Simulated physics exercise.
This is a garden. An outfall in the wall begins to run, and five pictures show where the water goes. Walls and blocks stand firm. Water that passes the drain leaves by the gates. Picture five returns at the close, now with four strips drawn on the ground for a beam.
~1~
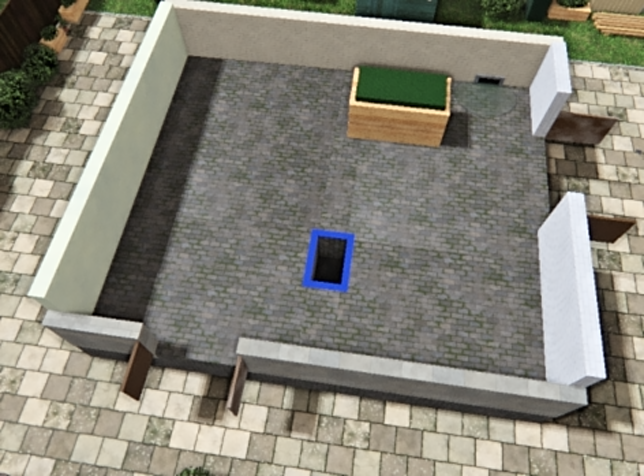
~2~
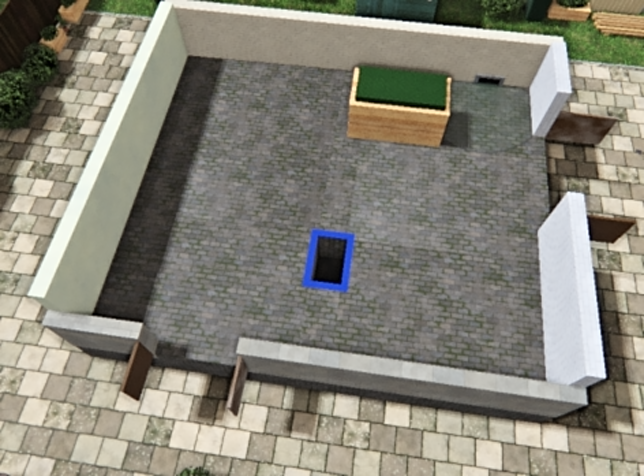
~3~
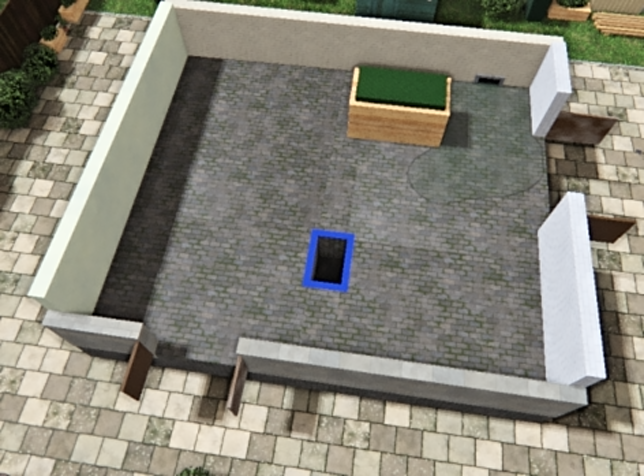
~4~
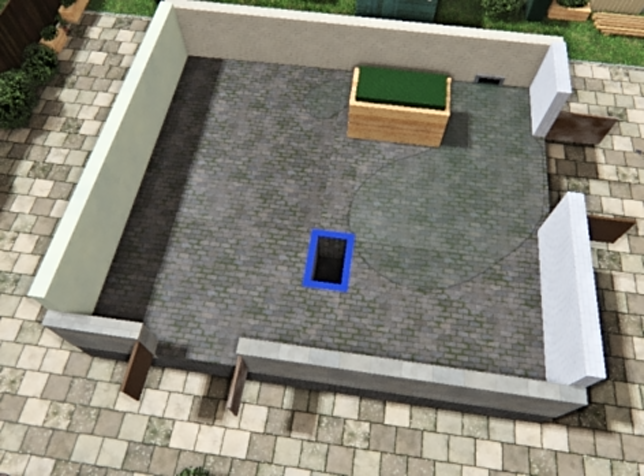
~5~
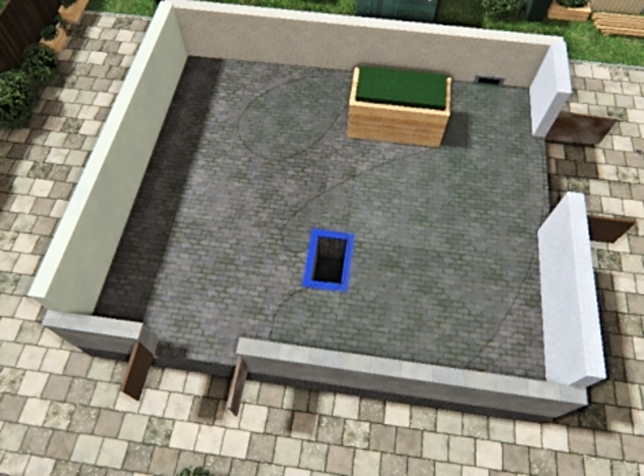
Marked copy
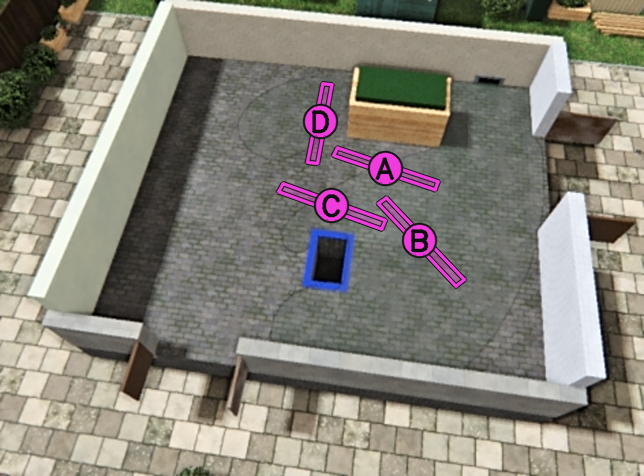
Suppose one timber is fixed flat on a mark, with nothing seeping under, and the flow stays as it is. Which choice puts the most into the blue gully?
Go for D.
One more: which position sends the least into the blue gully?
B.
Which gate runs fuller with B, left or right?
The left one.
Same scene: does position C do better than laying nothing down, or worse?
Position C is worse.
In magenta, A from (335, 151) to (436, 185); B from (382, 200) to (460, 282); C from (280, 187) to (383, 224); D from (312, 162) to (327, 84).
For position A, about 11 % of the stream goes into the blue gully, about 85 % out by the gates.
For position B, about 4 % of the stream goes into the blue gully, about 92 % out by the gates.
For position C, about 12 % of the stream goes into the blue gully, about 84 % out by the gates.
For position D, about 23 % of the stream goes into the blue gully, about 73 % out by the gates.
